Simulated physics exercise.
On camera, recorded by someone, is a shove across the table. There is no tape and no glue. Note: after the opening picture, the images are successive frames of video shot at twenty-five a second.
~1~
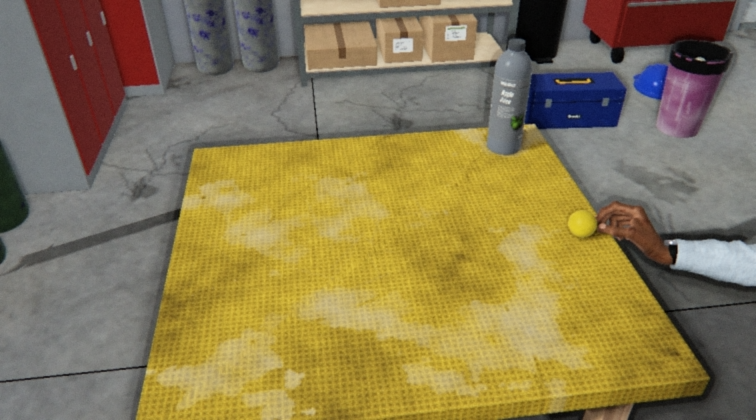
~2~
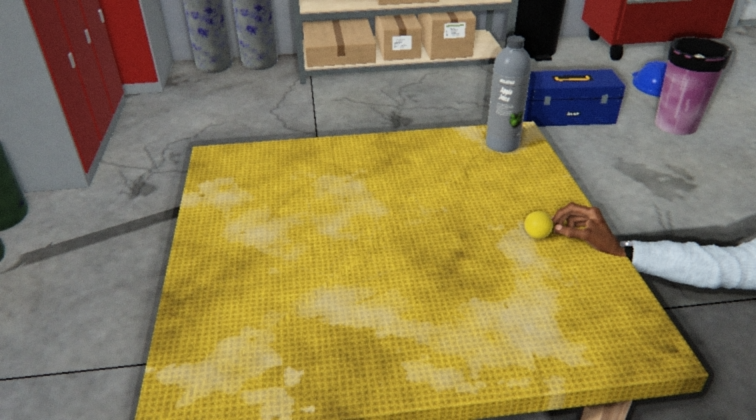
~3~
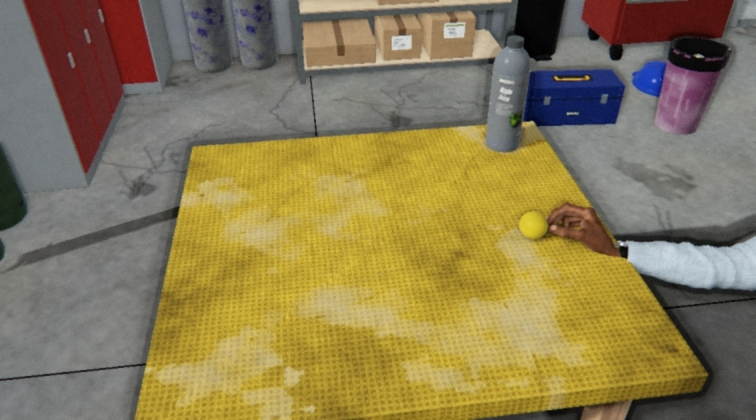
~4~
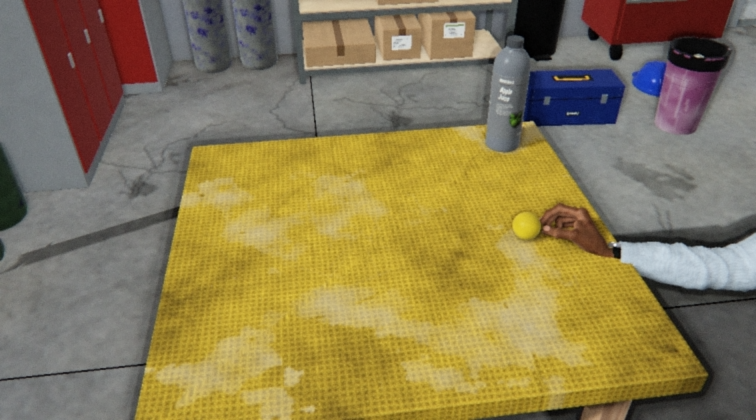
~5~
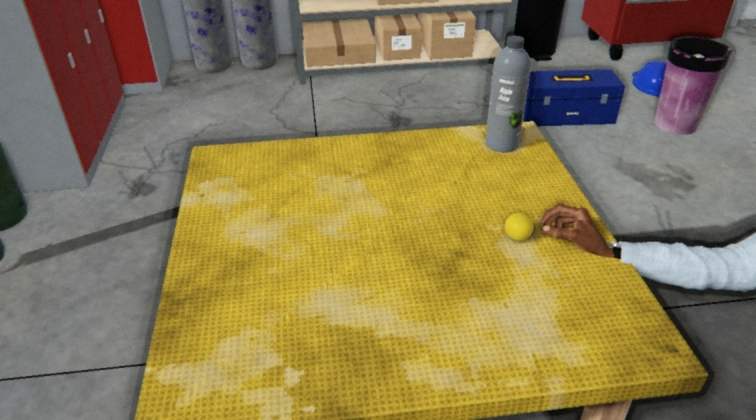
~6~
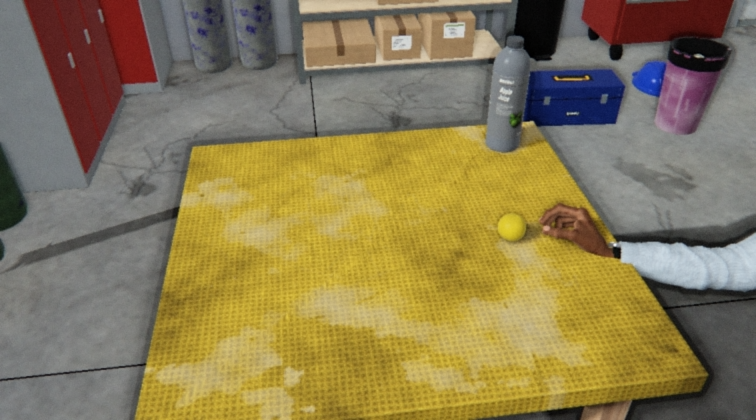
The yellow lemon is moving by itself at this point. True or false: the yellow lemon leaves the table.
False.
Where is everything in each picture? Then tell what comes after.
The first frame shows under the hand; yellow lemon (582, 224).
The second frame shows under the hand; yellow lemon (538, 225).
The third frame shows under the hand; yellow lemon (534, 225).
The fourth frame shows yellow lemon (526, 226).
The fifth frame shows yellow lemon (519, 227) displaced a little.
The sixth frame shows yellow lemon (512, 227) displaced a little.
Then, 0.10 s past the last view, yellow lemon displaced about its own width near (496, 229).
Then, 0.30 s past the last view, yellow lemon displaced well along near (476, 231).
Finally, moved from the start, yellow lemon. Final places as the last picture's camera would see them, yellow lemon near (469, 231).
